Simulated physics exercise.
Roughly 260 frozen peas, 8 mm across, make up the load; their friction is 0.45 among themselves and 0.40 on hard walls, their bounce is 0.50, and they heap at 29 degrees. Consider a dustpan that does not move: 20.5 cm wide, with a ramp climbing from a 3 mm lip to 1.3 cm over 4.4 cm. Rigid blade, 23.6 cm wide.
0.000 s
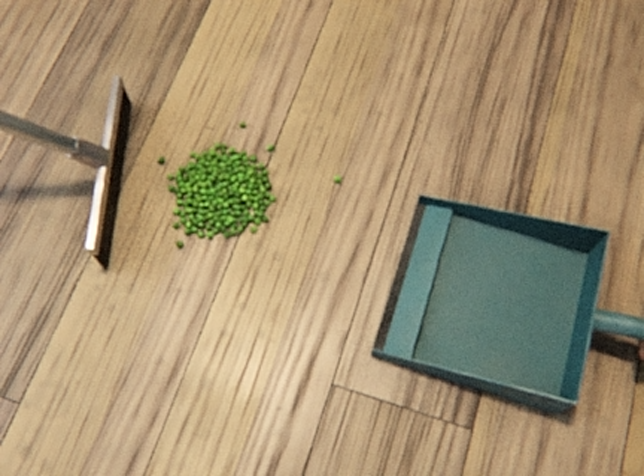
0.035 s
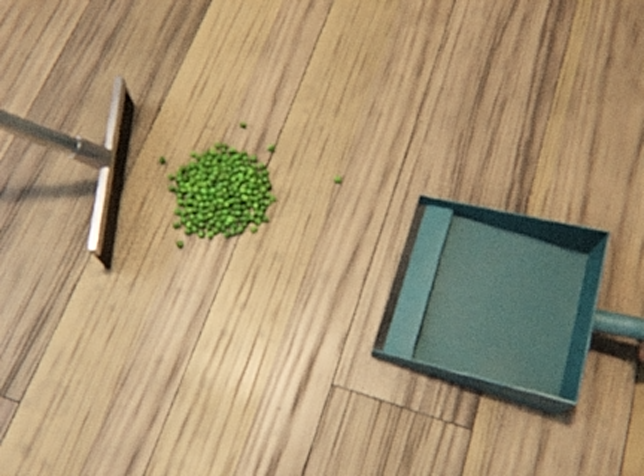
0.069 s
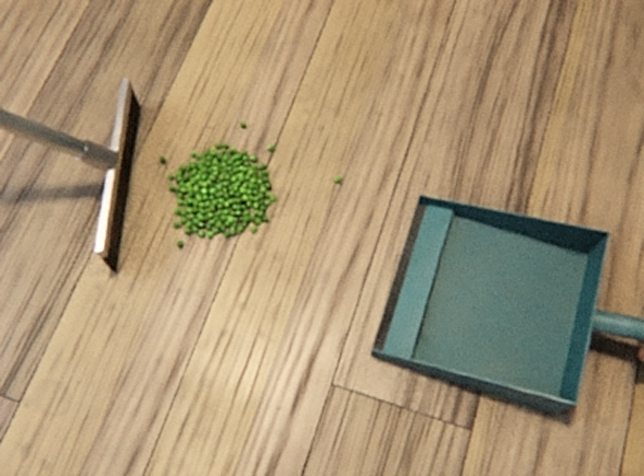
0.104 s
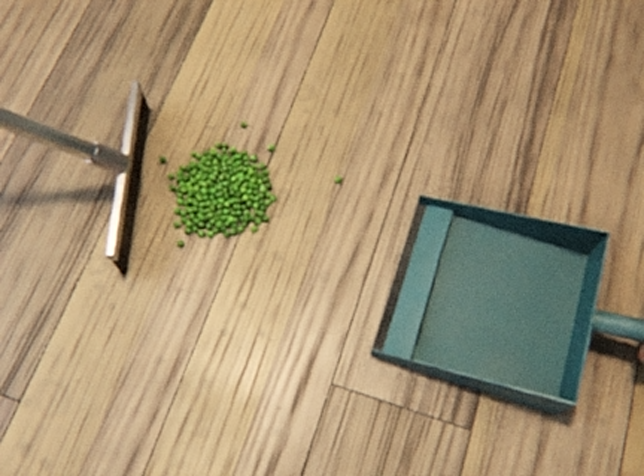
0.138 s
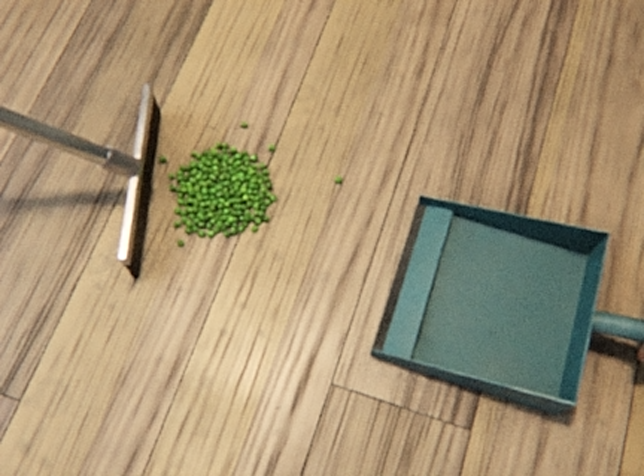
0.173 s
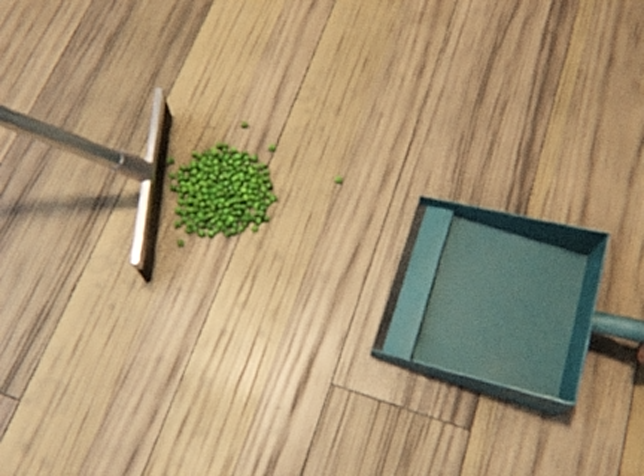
A squeegee-like blade slides a short way right across the floor towards green peas.
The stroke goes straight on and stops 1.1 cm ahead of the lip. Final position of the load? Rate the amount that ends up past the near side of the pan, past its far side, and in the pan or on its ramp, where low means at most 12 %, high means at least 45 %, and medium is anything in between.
Near side - low, far side - medium, pan - low.
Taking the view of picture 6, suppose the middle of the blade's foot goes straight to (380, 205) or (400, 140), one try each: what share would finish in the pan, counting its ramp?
Close to 15 and 5 in a hundred, in that order.
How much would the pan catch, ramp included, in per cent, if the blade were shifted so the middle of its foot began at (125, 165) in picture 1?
Something close to 5 percent.
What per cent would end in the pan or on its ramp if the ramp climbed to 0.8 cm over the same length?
That would give something like 5 per cent.
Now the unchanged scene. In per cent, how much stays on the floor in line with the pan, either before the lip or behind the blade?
That works out near 60 percent.
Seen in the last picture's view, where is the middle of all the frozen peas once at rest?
(391, 220).
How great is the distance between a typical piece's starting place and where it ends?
Median shift: Approx. 22 cm.
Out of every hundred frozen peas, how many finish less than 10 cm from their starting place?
About 5 %.
After 0.46 s, middle of the blade 19 cm from the lip; 0 % over the lip, far side 20 %, near side 0 %.
Then, at 0.66 s, middle of the blade 10 cm from the lip; 0 % over the lip, far side 30 %, near side 0 %.
After 0.97 s, middle of the blade 4 cm from the lip; 5 % over the lip, far side 35 %, near side 0 %.
At rest (1.3 s), near side 0 %, far side 35 %, pan 5 %, in front of the lip or behind the blade 60 %.
